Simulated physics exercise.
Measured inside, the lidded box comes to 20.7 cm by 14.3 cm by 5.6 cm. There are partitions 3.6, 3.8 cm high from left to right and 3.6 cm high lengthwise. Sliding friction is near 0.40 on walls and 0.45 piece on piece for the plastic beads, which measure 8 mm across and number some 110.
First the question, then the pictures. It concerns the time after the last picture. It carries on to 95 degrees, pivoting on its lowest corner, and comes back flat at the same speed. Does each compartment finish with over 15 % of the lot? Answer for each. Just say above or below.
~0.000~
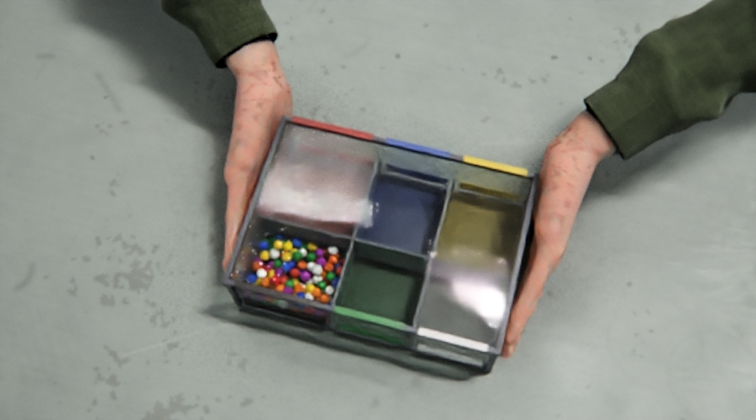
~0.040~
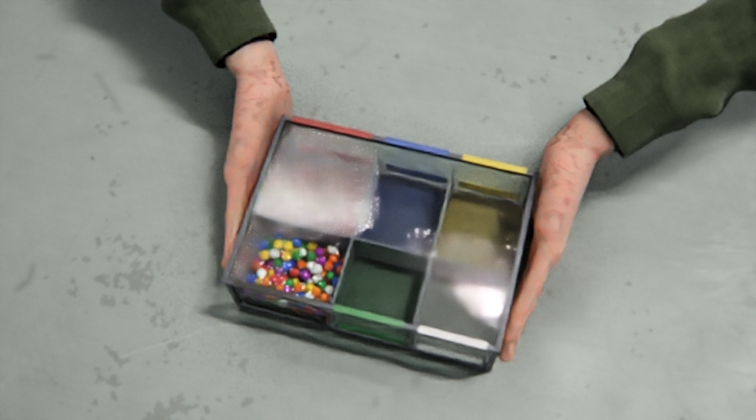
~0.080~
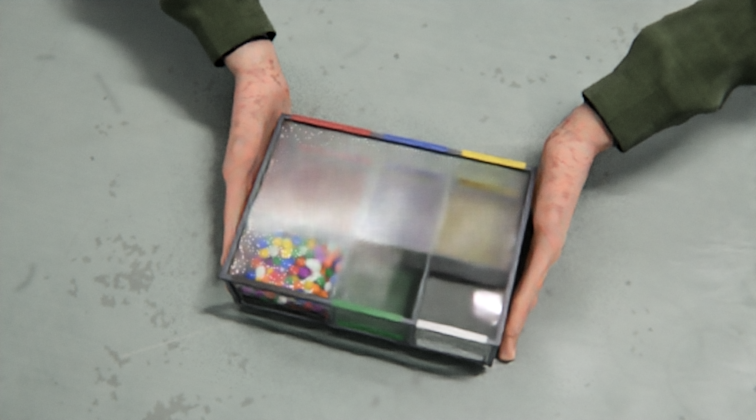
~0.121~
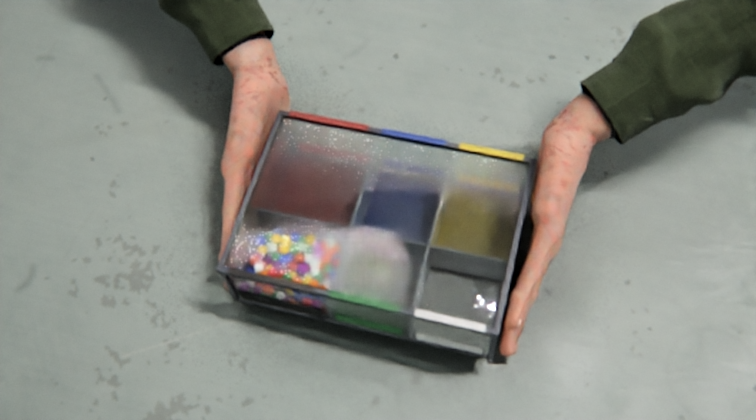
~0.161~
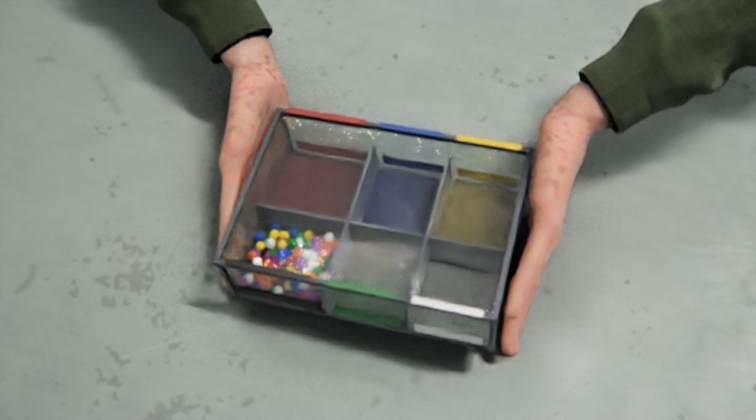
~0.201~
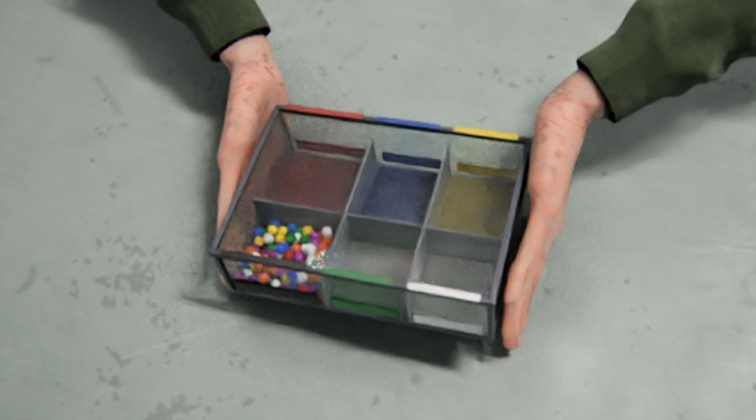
Red above, blue below, green below, yellow below, white below, black above.
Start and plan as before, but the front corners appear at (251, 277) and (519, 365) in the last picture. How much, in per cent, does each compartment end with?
Each compartment ends with this per cent: Red 0, blue 0, green 20, yellow 0, white 30 and black 50.
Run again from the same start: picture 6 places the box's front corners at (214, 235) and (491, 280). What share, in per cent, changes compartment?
I'd put it at about 45 per cent.
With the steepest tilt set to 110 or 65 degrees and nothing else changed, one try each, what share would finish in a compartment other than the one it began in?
Close to 60 in a hundred first, and 0 in a hundred second.
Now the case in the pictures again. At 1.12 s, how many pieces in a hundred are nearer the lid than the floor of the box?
Estimate: Near 30 per cent.
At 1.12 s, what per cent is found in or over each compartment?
Shares - red: 10, blue: 0, green: 0, yellow: 0, white: 0, black: 90.
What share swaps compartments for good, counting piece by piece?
Near 40 in a hundred.
Then, at 1.12 s, tilt 95 degrees; red 10 %, black 90 %.
Then, at 1.74 s, tilt 42 degrees; red 40 %, black 60 %.
After 2.40 s, tilt 0 degrees; red 40 %, black 60 %.
In the end, at 2.9 s, red 40 %, blue 0 %, green 0 %, yellow 0 %, white 0 %, black 60 %.
